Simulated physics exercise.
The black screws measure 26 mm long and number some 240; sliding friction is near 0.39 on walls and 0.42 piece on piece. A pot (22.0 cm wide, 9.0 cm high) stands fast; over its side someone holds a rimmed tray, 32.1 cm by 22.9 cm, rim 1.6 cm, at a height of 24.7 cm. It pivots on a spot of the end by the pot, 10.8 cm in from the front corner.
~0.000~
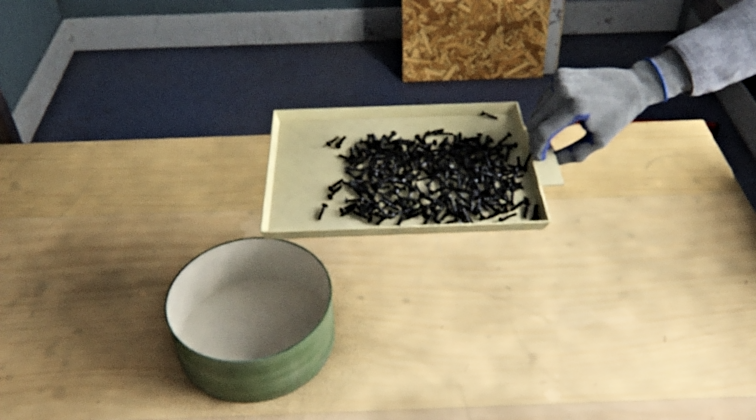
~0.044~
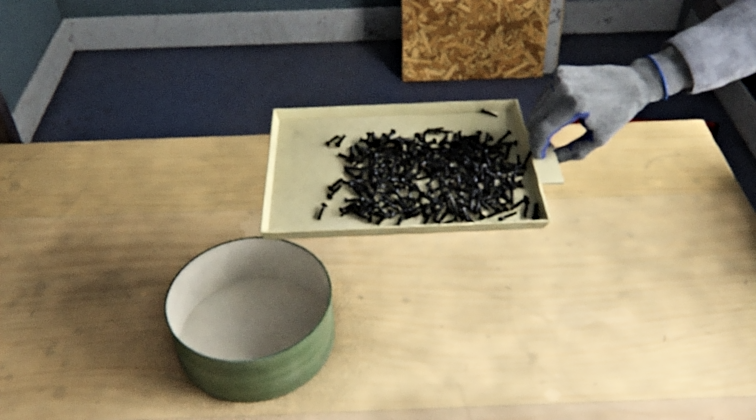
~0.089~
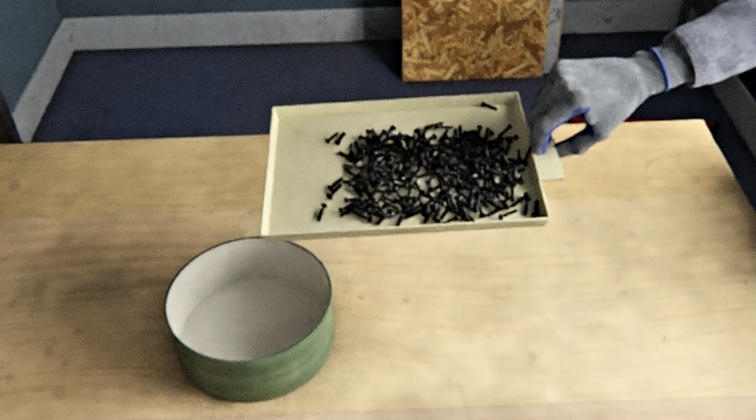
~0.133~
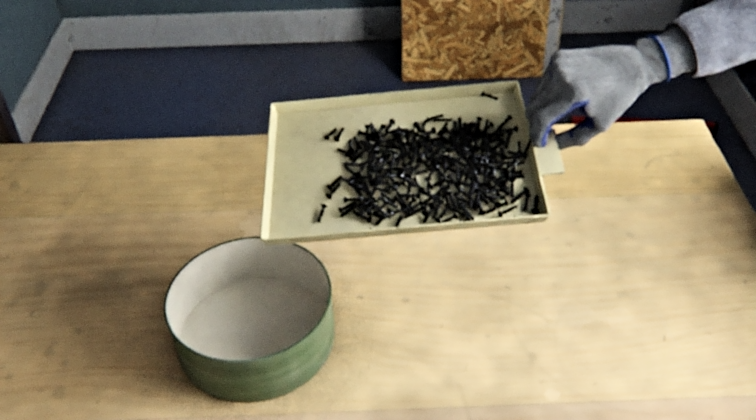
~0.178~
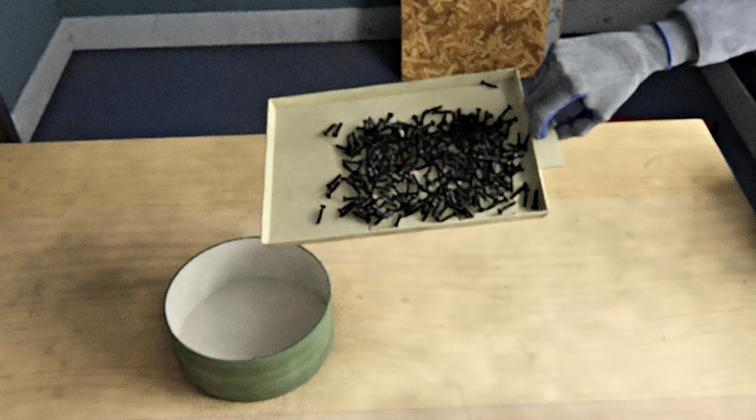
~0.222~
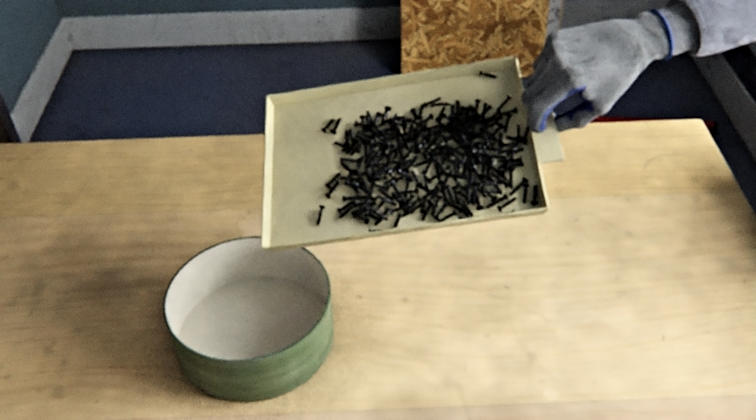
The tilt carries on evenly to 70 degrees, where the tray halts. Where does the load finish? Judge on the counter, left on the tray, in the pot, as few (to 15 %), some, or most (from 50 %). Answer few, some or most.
Counter some, tray few, pot most.
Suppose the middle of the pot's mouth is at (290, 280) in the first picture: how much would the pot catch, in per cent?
Some 65 per cent.
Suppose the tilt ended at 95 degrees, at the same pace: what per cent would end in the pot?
It would be near 65 per cent.
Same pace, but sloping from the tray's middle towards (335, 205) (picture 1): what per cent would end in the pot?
About 90 per cent.
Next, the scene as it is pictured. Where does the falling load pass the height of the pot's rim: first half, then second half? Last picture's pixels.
At about (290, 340), then at (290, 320).
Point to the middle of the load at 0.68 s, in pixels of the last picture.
Near (355, 230).
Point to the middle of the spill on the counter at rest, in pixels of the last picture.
Near (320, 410).
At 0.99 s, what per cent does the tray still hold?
Roughly 15 per cent.
Then, at 0.50 s, tilt 43 degrees; the tray holds 100 %, the pot 0 %.
After 0.68 s, tilt 61 degrees; the tray holds 90 %, the pot 0 %.
After 0.99 s, tilt 70 degrees; the tray holds 15 %, the pot 50 %.
By 2.1 s all is still; counter 30 %, tray 0 %, pot 65 %.
